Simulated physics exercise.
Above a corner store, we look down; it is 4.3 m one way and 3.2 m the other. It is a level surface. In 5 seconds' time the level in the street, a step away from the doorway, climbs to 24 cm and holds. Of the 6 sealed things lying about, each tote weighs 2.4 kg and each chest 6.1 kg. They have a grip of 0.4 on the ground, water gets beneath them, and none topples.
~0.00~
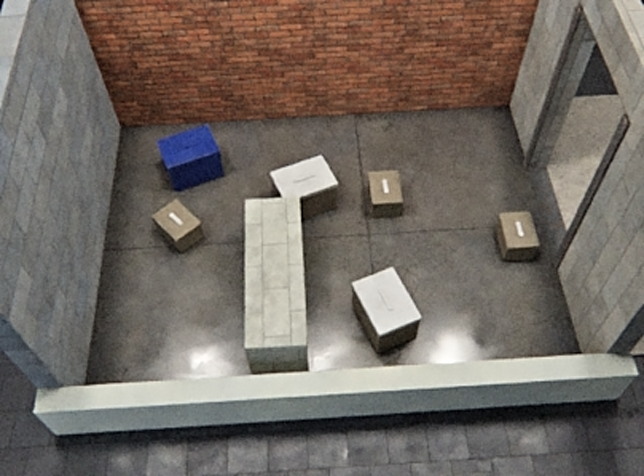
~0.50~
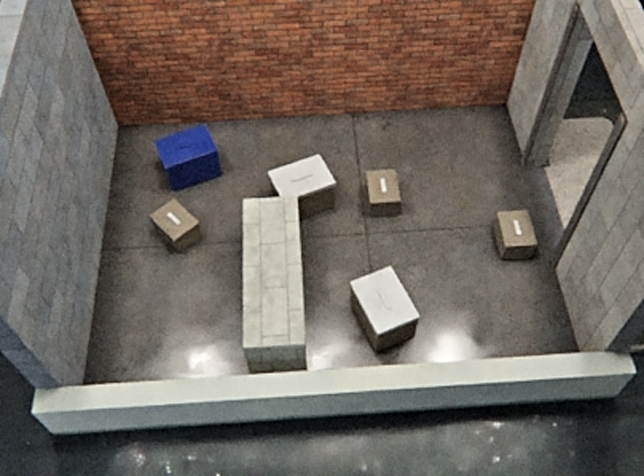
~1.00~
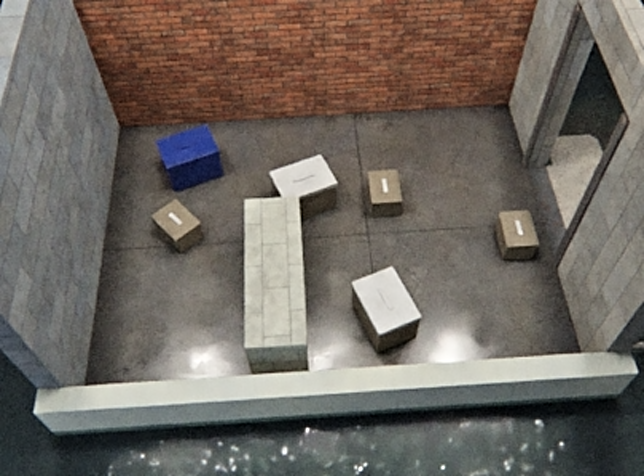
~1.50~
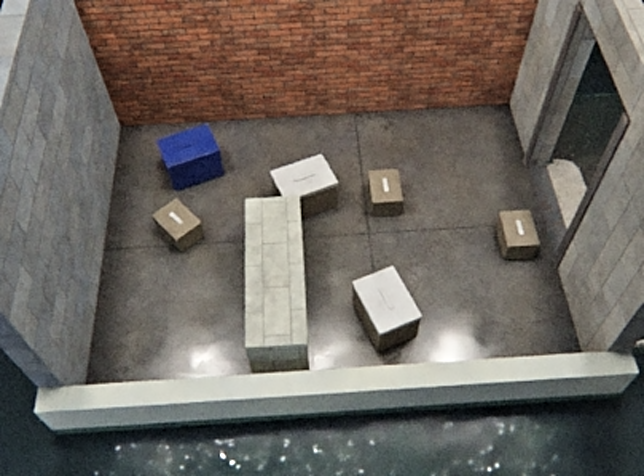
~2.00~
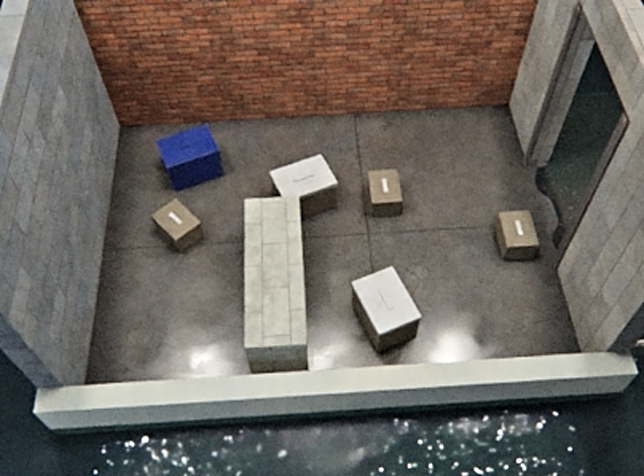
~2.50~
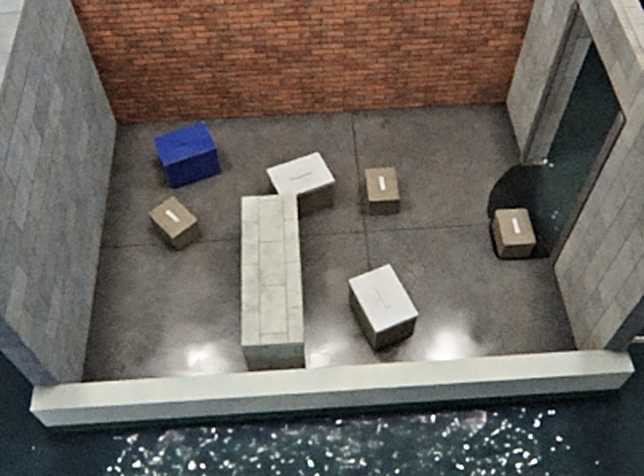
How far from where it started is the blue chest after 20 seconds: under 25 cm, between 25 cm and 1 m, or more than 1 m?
By then it is long gone from its spot.
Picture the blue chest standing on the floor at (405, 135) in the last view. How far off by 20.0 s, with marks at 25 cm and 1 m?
What happens is it gets pushed a long way.
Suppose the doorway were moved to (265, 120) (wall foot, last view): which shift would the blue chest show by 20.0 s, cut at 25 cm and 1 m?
I'd expect the blue chest to shift slightly.
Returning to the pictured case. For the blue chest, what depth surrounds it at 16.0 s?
About 19 cm.
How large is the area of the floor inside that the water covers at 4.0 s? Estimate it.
Wet area: Approx. 4.5 m2.
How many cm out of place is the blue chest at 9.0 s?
About 100 cm out of place.
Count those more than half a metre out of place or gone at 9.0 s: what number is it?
The number by then is 5.
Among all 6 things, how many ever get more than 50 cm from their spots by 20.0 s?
The total is 6.
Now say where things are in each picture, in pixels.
The blue chest at (188, 146), on the bottom; water covers 0.0 m2; 0 of 6 have shifted, in the first frame.
The blue chest at (185, 145) rests on the ground; 0.0 m2 under water; 0 of 6 have shifted, in the second frame.
The blue chest at (187, 146) rests on the ground; 0.0 m2 under water; 0 of 6 have shifted, in the third frame.
The blue chest at (188, 145), on the bottom; 0.0 m2 under water; 0 of 6 have shifted, in the fourth frame.
The blue chest at (187, 145) rests on the ground; water covers 0.0 m2; 0 of 6 have shifted, in the fifth frame.
The blue chest at (184, 143), on the bottom; 0.4 m2 under water; 0 of 6 have shifted, in the sixth frame.
After 4.0 s the blue chest is near (184, 143), 0.0 m from its start, aground; 0 afloat.
After 9.0 s the blue chest is near (128, 210), 1.0 m from its start, afloat; 6 afloat.
After 16.0 s the blue chest is near (154, 300), 1.9 m from its start, afloat; 6 afloat.
After 20.0 s the blue chest is near (107, 314), 2.1 m from its start, afloat; 6 afloat.
